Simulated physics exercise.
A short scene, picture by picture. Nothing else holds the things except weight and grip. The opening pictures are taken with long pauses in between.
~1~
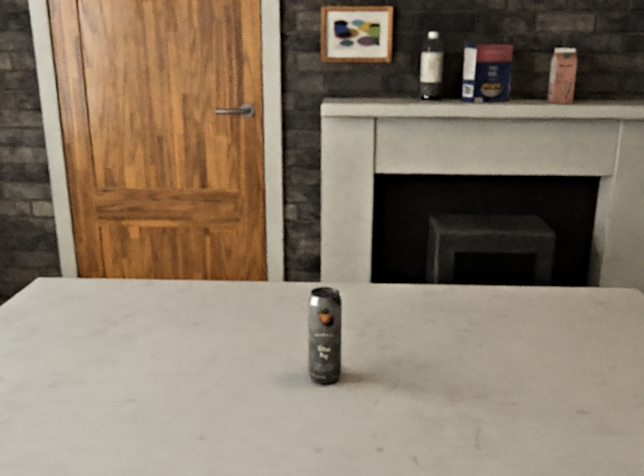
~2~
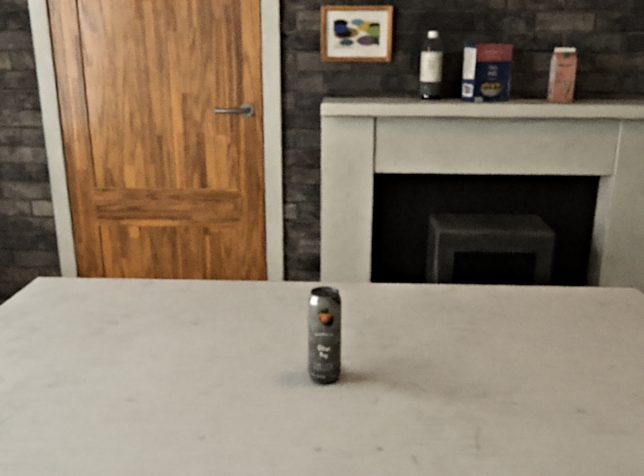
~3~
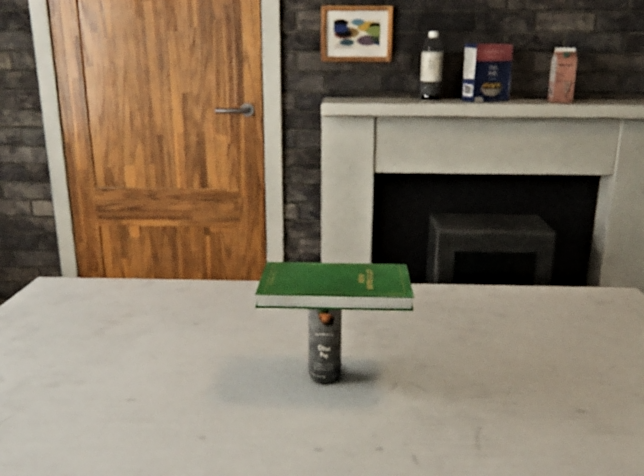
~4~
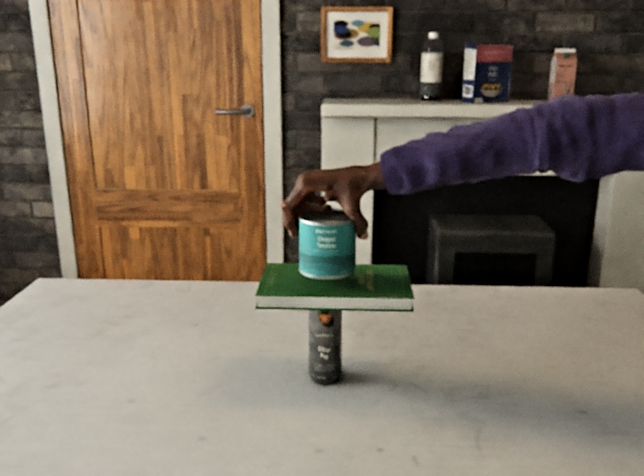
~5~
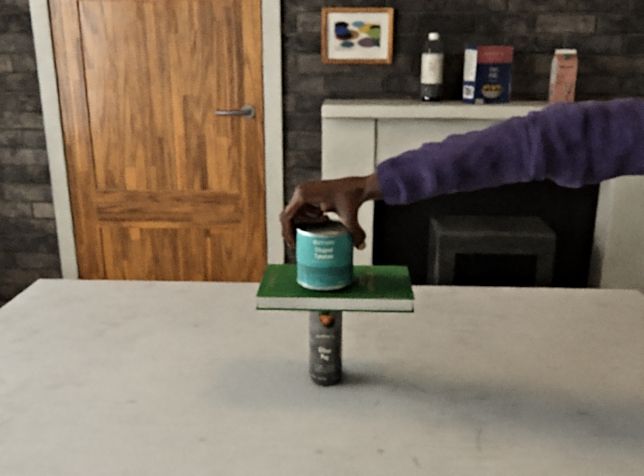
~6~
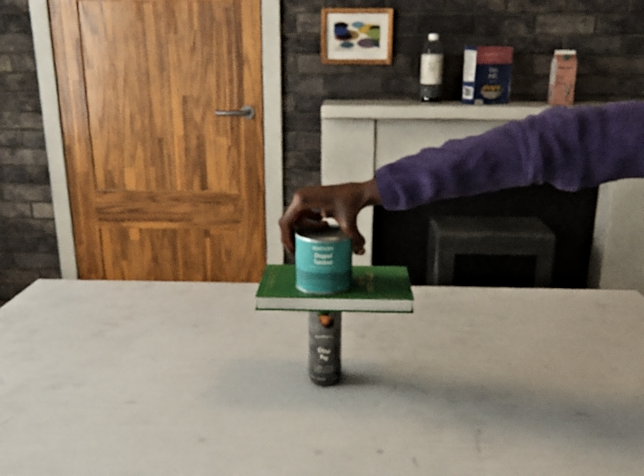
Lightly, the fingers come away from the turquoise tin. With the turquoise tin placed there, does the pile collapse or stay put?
It stays put.
Then, 0.40 s after the last picture, nothing has stirred.
Then, 1.10 s after the last picture, turquoise tin resting near (324, 260).
At rest, all 3 in place. Seen from the same camera at the end, turquoise tin near (324, 260). The stack stays up.
